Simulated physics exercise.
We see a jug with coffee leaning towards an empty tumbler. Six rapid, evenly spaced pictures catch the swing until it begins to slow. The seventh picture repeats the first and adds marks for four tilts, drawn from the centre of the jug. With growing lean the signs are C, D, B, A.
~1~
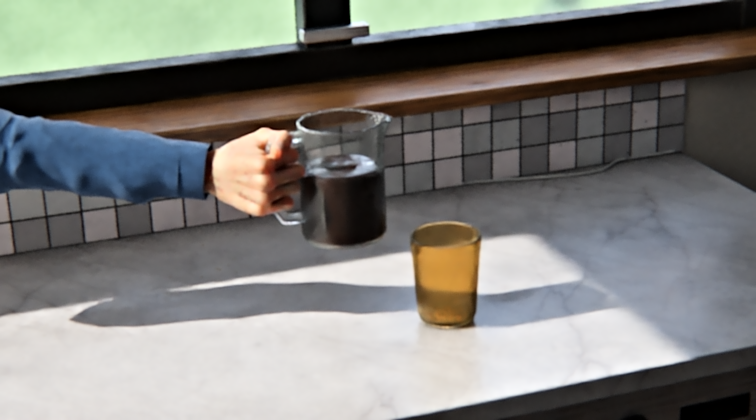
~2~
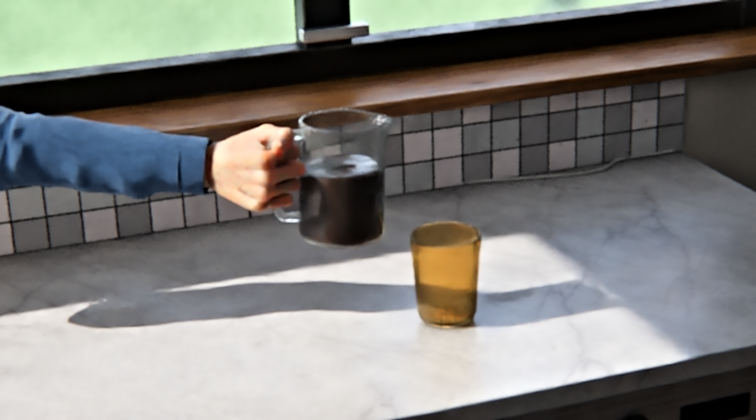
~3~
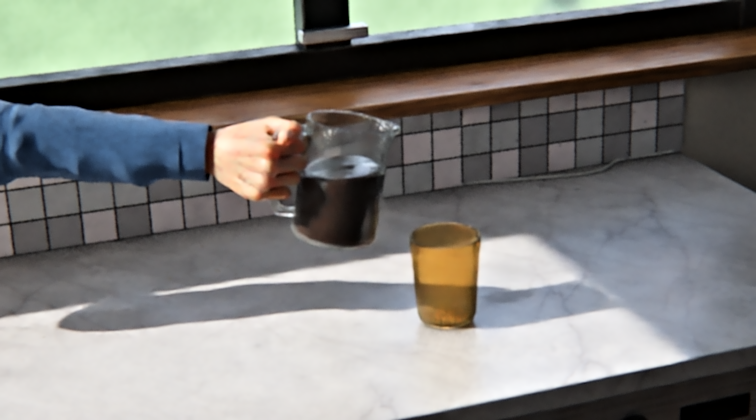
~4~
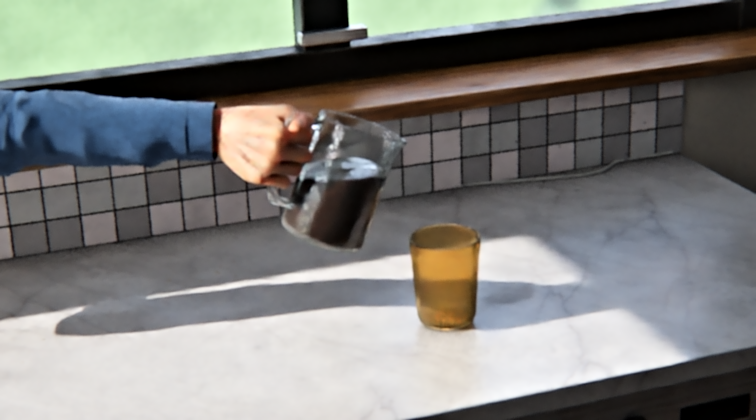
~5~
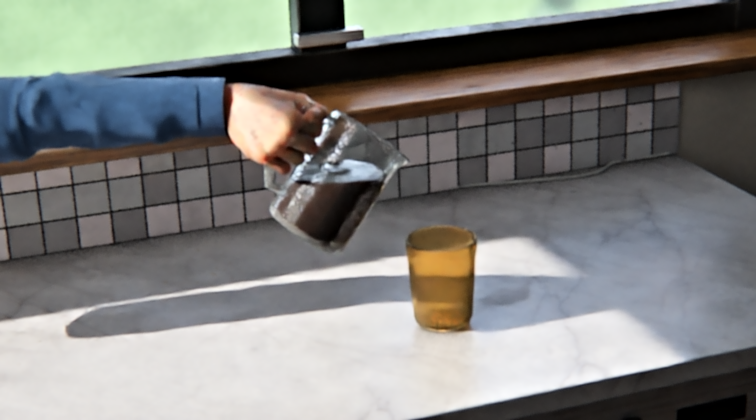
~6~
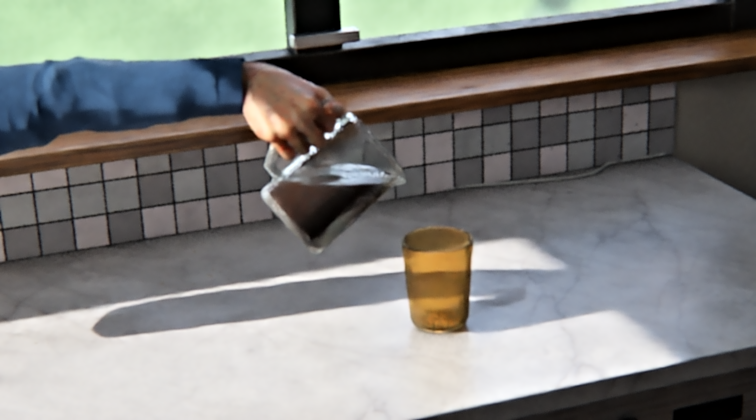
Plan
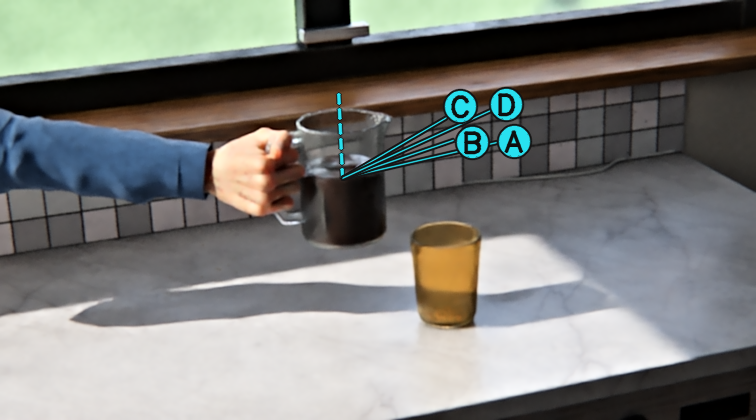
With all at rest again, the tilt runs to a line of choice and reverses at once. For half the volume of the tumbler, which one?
D.
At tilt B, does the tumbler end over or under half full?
Over half.
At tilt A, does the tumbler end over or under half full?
Over.
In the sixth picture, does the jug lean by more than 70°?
No.
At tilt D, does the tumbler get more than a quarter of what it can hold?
Yes, clearly.
In cyan, A at (496, 142); B at (453, 140); C at (446, 117); D at (490, 110).
Choosing A, the tumbler ends with about 78 % of what it can hold; 3 % of the coffee is spilt.
Choosing B, the tumbler ends with about 65 % of what it can hold.
Choosing C, the tumbler ends with about 32 % of what it can hold.
Choosing D, the tumbler ends with about 49 % of what it can hold.
